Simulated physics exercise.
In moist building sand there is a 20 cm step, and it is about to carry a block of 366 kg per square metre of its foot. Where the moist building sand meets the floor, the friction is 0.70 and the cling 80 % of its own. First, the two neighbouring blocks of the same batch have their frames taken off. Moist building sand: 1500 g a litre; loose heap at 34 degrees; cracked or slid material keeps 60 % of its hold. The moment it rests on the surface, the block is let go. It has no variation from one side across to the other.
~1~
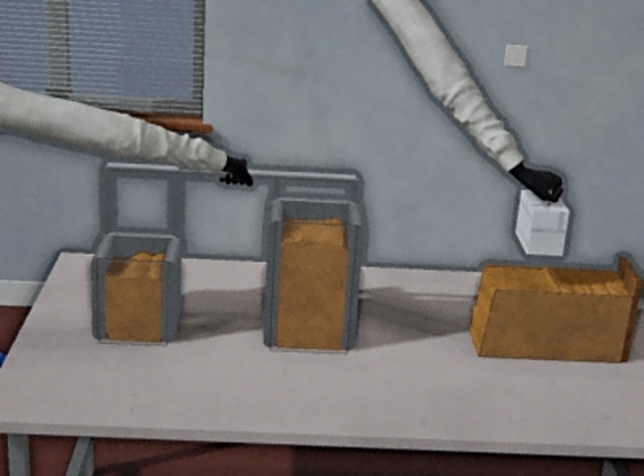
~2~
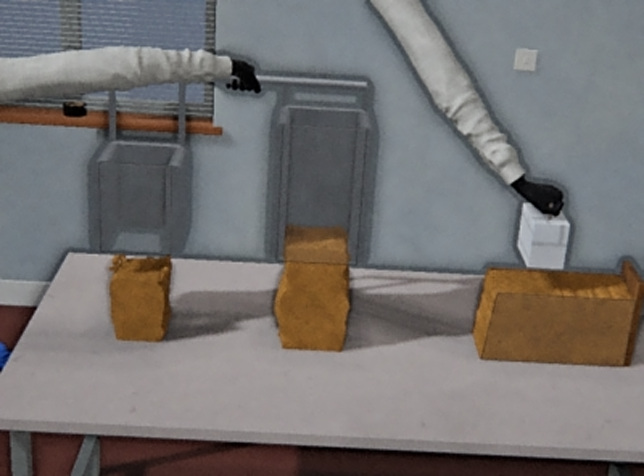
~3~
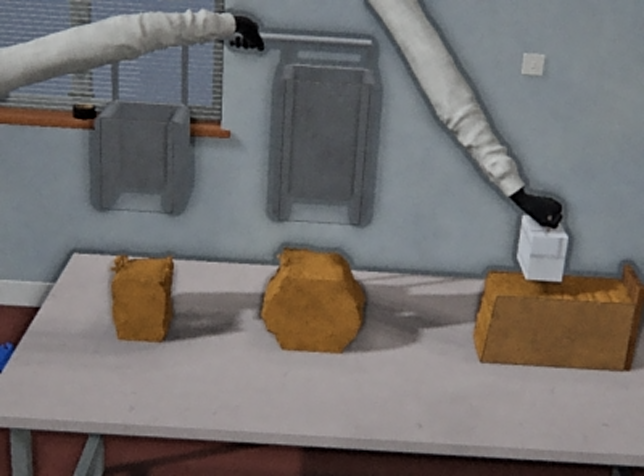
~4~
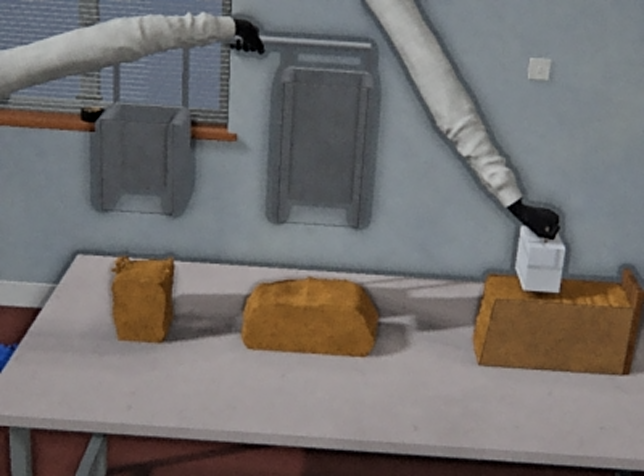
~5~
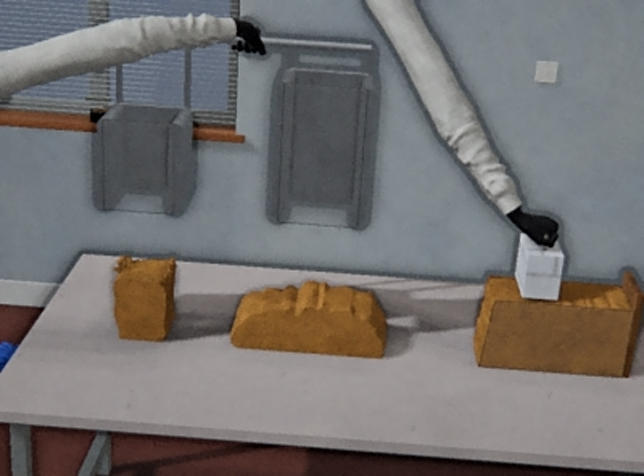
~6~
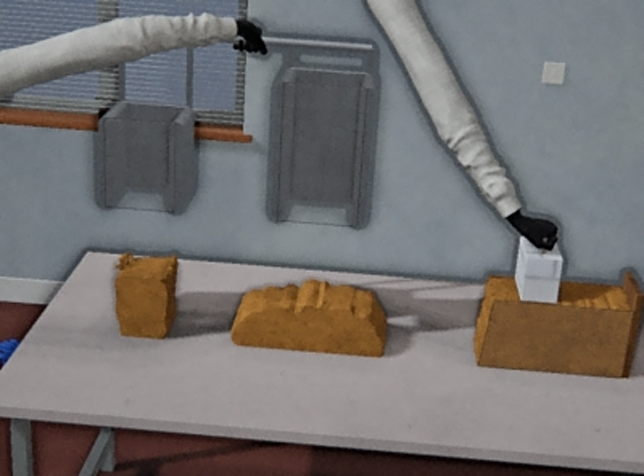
The video shows a gloved arm lifting two joined grey molds off sand blocks; the narrower one barely changes while the taller one slumps into a low mound, as another arm lowers a white block onto sand at right.
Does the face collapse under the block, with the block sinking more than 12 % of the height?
Yes. My guess is the block sinks.
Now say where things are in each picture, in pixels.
The first picture shows crest of the moist building sand at (584, 294); block heights 19 cm, 32 cm (left to right).
The second picture shows crest of the moist building sand at (586, 298); block heights 19 cm, 30 cm (left to right).
The third picture shows crest of the moist building sand at (586, 302); block heights 19 cm, 24 cm (left to right).
The fourth picture shows crest of the moist building sand at (585, 305); block heights 19 cm, 17 cm (left to right).
The fifth picture shows crest of the moist building sand at (585, 307); block heights 19 cm, 16 cm (left to right).
The sixth picture shows crest of the moist building sand at (584, 308); block heights 19 cm, 16 cm (left to right).
Last picture + 0.15 s, the block is down by 8 % of the bank's height and stands upright.
Last picture + 0.32 s, the block is down by 24 % of the bank's height and stands upright.
Last picture + 0.49 s, the block is down by 39 % of the bank's height and leans 12 degrees.
Last picture + 0.67 s, the block is down by 55 % of the bank's height and leans 27 degrees.
Last picture + 1.20 s, the block is down by 68 % of the bank's height and leans 63 degrees.
